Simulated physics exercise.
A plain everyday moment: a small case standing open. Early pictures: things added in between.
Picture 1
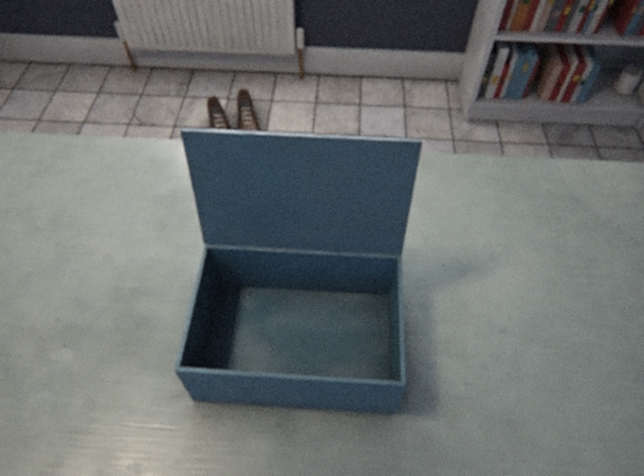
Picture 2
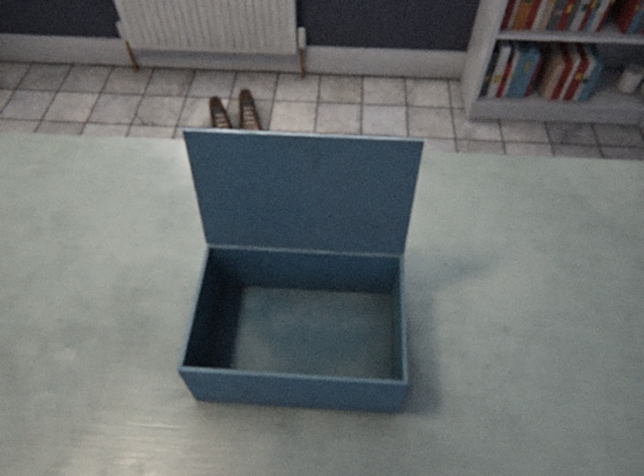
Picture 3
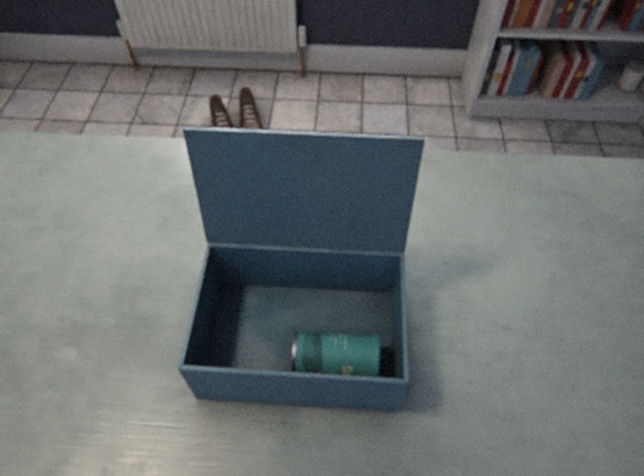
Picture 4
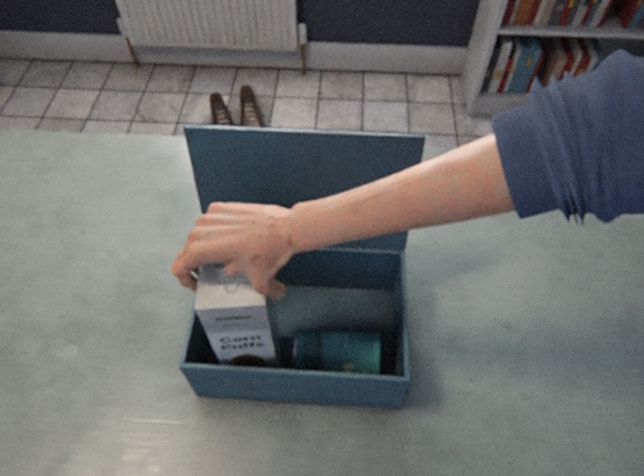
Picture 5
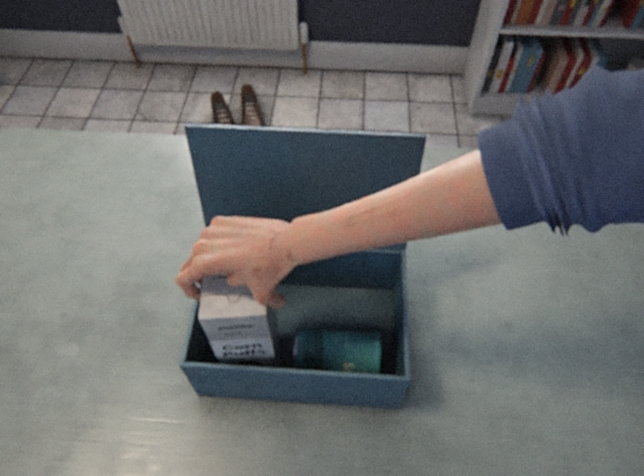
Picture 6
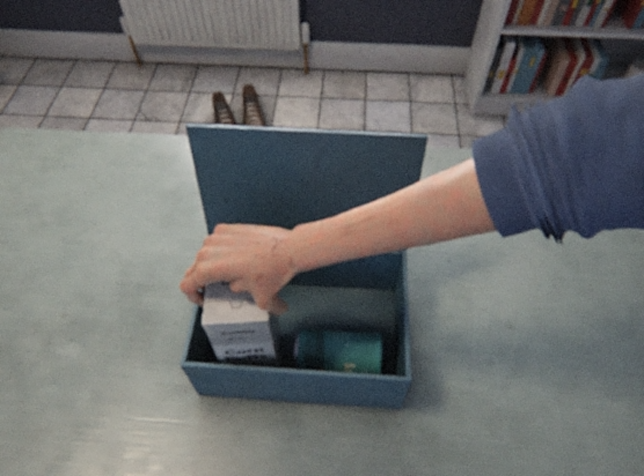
A hand lowering a white carton into the left side of an open blue box, beside a turquoise tin lying inside.
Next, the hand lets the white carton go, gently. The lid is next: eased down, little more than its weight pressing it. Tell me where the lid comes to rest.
Short of the rim, with a gap left.
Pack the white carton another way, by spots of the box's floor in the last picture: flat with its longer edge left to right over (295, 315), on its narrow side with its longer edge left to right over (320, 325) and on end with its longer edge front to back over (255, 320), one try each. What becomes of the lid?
Shut; shut; open.
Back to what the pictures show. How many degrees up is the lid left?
Roughly 45°.
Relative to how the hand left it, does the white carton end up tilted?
Result: It remains as it was set.
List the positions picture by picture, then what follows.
The last thing is not in view yet, in the first frame.
The last thing is not in view yet, in the second frame.
The last thing is not in view yet; turquoise tin (336, 357), in the third frame.
On its way; white carton (244, 318); turquoise tin (336, 354), in the fourth frame.
On its way; white carton (245, 326); turquoise tin (337, 354), in the fifth frame.
Put in, still held; white carton (248, 330); turquoise tin (338, 354), in the sixth frame.
Then, 1.30 s past the last view, lid 82° above the rim.
Then, 1.60 s past the last view, lid 58° above the rim.
Finally, lid 45° above the rim; both still in place. Final places as the last picture's camera would see them, white carton near (248, 330).
